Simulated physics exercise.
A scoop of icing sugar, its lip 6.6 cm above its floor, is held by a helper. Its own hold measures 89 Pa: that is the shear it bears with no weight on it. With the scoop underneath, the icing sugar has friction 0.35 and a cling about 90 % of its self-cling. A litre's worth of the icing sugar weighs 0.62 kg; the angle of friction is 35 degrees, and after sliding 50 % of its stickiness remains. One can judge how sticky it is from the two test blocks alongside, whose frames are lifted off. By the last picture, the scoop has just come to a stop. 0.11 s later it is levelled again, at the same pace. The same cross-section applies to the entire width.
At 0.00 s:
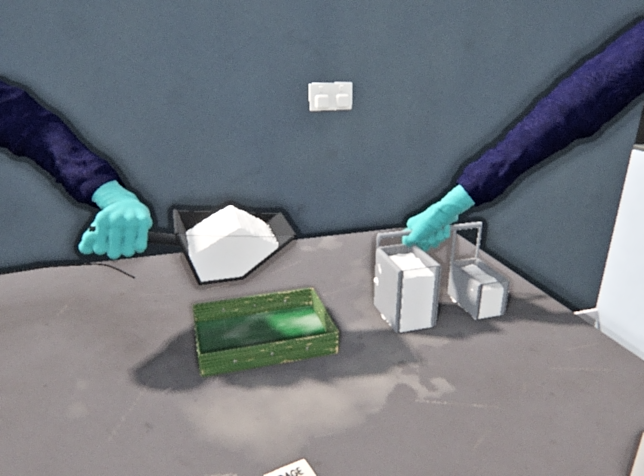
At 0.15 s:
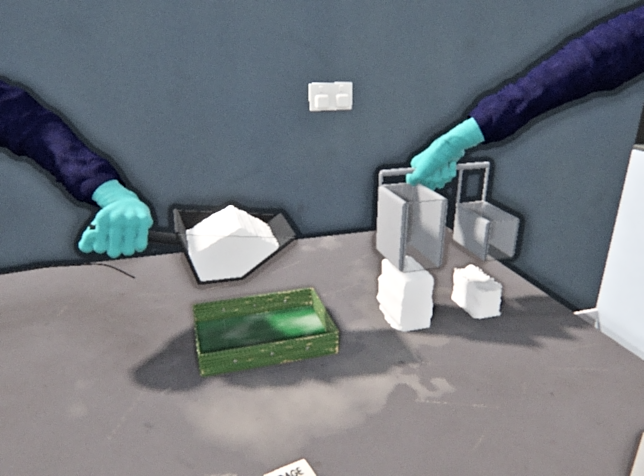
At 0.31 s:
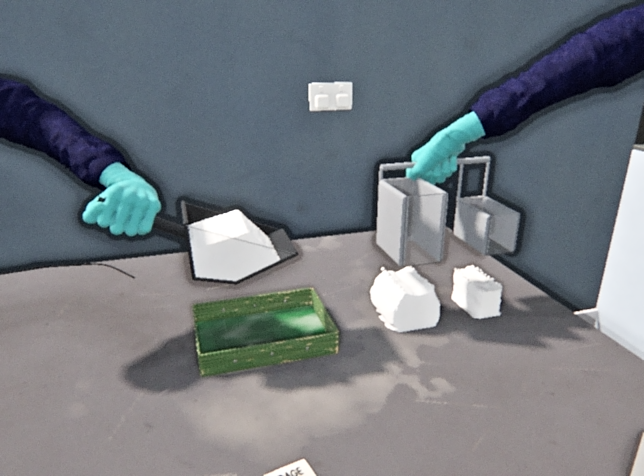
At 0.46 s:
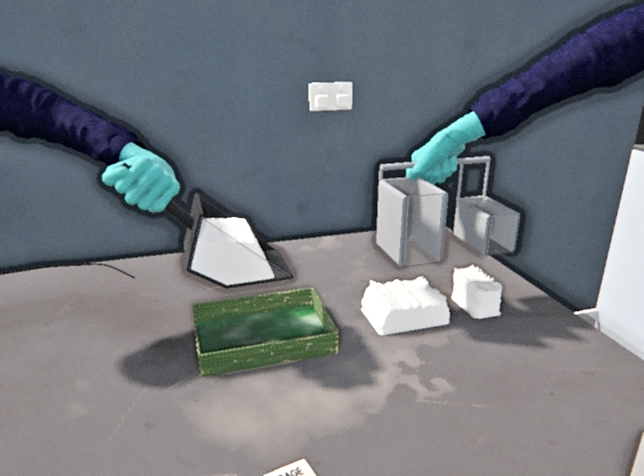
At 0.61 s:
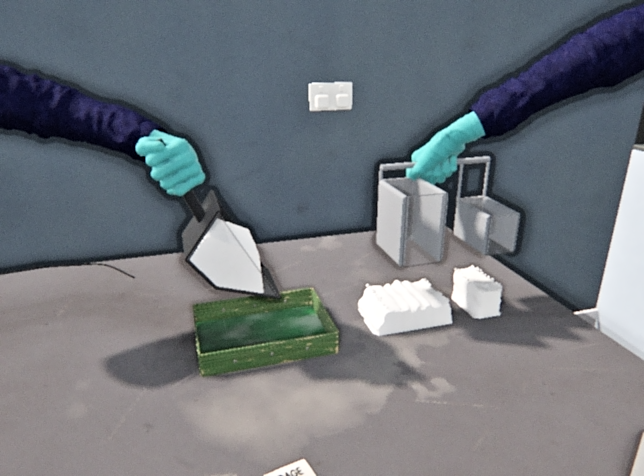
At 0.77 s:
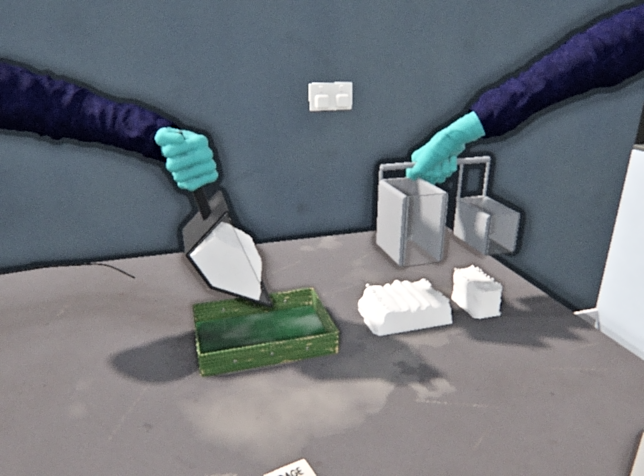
On a grey surface against a blue-grey wall, a gloved hand lifts two open metal holders off white blocks, the larger of which slumps, while another hand raises and steeply tilts a scoop of white powder above a green tray.
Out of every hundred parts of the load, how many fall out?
Roughly 32 in every hundred.
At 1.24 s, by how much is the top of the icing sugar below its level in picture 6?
Roughly 2.0 centimetres, give or take.
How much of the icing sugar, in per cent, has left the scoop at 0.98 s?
Some 0 in a hundred.
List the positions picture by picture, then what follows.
The first picture shows lip at (293, 235), tilt 0 degrees; top of the icing sugar at (236, 229); blocks stand 12 cm, 6.8 cm (left to right).
The second picture shows lip at (294, 236), tilt 1 degrees; top of the icing sugar at (236, 229); blocks stand 12 cm, 6.7 cm (left to right).
The third picture shows lip at (296, 252), tilt 15 degrees; top of the icing sugar at (249, 233); blocks stand 8.9 cm, 6.7 cm (left to right).
The fourth picture shows lip at (292, 275), tilt 34 degrees; top of the icing sugar at (204, 242); blocks stand 6.0 cm, 6.7 cm (left to right).
The fifth picture shows lip at (280, 296), tilt 53 degrees; top of the icing sugar at (210, 237); blocks stand 5.7 cm, 6.7 cm (left to right).
The sixth picture shows lip at (272, 304), tilt 63 degrees; top of the icing sugar at (215, 238); blocks stand 5.7 cm, 6.7 cm (left to right).
After 0.98 s, the scoop is at 58 degrees and 0 % has left it.
After 1.24 s, the scoop is at 27 degrees and 31 % has left it.
After 1.50 s, the scoop is at 0 degrees and 32 % has left it.
After 1.75 s, the scoop is at 0 degrees and 32 % has left it.
After 1.86 s, at the end, the scoop is at 0 degrees and 32 % has left it.
